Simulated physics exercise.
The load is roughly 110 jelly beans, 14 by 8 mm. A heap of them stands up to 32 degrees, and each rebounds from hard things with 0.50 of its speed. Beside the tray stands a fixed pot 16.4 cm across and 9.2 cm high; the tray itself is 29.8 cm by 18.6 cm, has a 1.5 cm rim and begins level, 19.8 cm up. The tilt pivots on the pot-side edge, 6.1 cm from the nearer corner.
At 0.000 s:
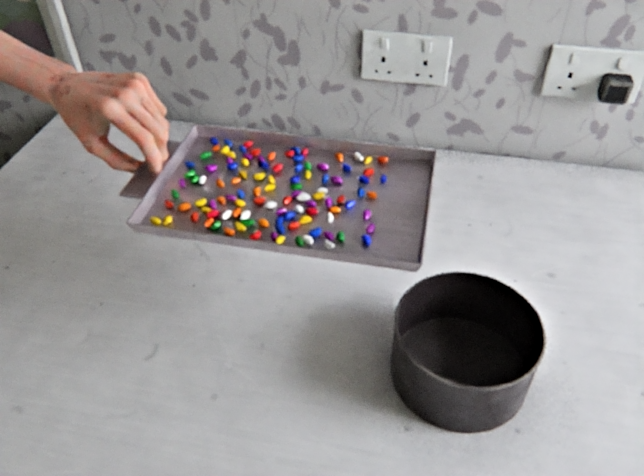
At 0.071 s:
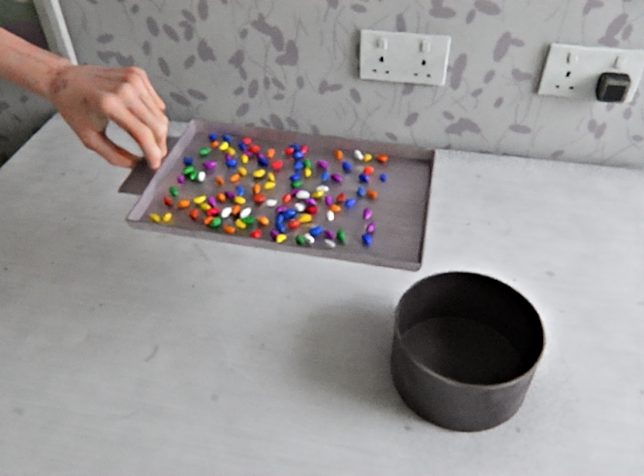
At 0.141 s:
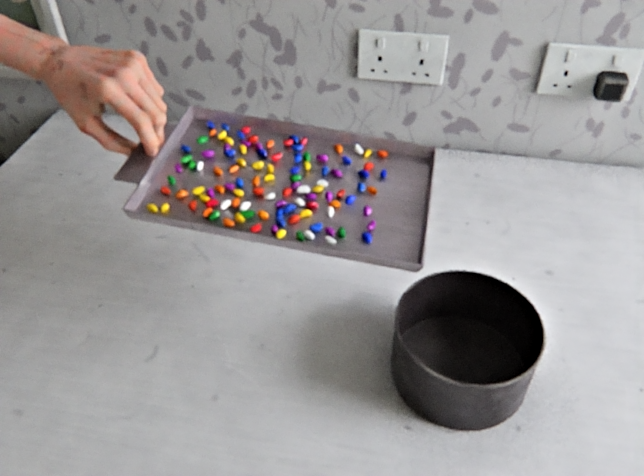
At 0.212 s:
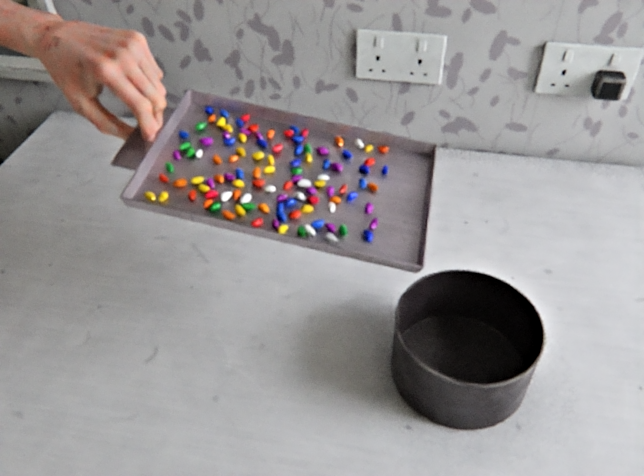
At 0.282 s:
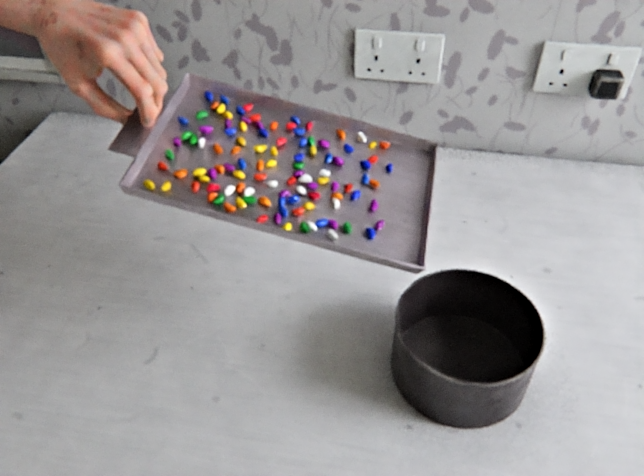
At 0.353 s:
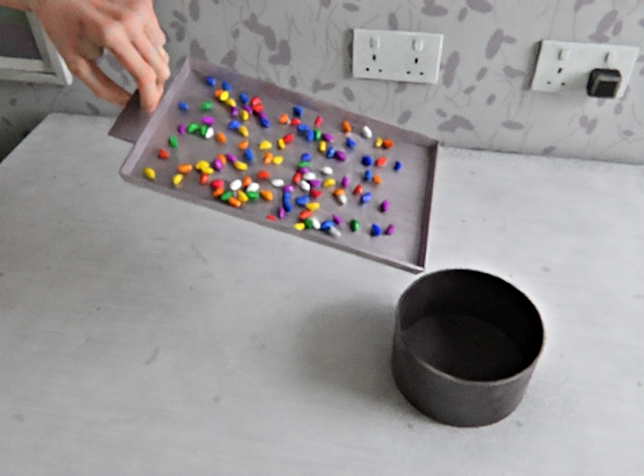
On a pale tabletop, a hand lifts the left end of a tray of colourful jelly beans.
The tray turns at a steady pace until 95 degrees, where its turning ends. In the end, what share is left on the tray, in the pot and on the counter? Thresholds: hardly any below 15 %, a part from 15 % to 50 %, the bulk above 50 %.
Tray: A minor fraction; pot: The main fraction; counter: A minor fraction.
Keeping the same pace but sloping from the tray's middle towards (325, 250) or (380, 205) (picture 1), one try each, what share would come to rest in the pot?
First try: Around 40 percent; second try: Around 50 percent.
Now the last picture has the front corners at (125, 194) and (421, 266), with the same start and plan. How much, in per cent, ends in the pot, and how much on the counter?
Pot 80; counter 20.
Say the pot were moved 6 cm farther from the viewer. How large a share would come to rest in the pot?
In that setup it would come to near 35 per cent.
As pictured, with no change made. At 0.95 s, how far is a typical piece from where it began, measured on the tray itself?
By then it sits near 17 cm from where it began.
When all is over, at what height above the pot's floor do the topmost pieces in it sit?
Top level: Approx. 1.5 cm.
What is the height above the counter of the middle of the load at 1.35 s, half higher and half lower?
Roughly 16 cm.
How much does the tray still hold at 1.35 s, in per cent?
About 50 per cent.
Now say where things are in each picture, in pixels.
Tray tilt 0 degrees, front corners at (132, 221) and (418, 261); middle of the pieces at (269, 187); pot at (469, 325), in the first frame.
Tray tilt 1 degrees, front corners at (130, 218) and (418, 261); middle of the pieces at (269, 185), in the second frame.
Tray tilt 5 degrees, front corners at (128, 207) and (420, 262), lowest corner right front; middle of the pieces at (269, 177), in the third frame.
Tray tilt 9 degrees, front corners at (126, 195) and (420, 264), lowest corner right front; middle of the pieces at (269, 169), in the fourth frame.
Tray tilt 14 degrees, front corners at (124, 183) and (421, 265), lowest corner right front; middle of the pieces at (271, 163), in the fifth frame.
Tray tilt 18 degrees, front corners at (125, 171) and (422, 266), lowest corner right front; middle of the pieces at (277, 160); pot at (469, 321). The tray's pace is about 60 degrees a second, in the sixth frame.
Then, at 0.95 s, tilt 54 degrees; the tray holds 80 %, the pot 0 %.
After 1.35 s, tilt 79 degrees; the tray holds 50 %, the pot 45 %.
Then, at 1.83 s, tilt 95 degrees; the tray holds 0 %, the pot 90 %.
In the end, at 2.7 s, tray 0 %, pot 95 %, counter 5 %.
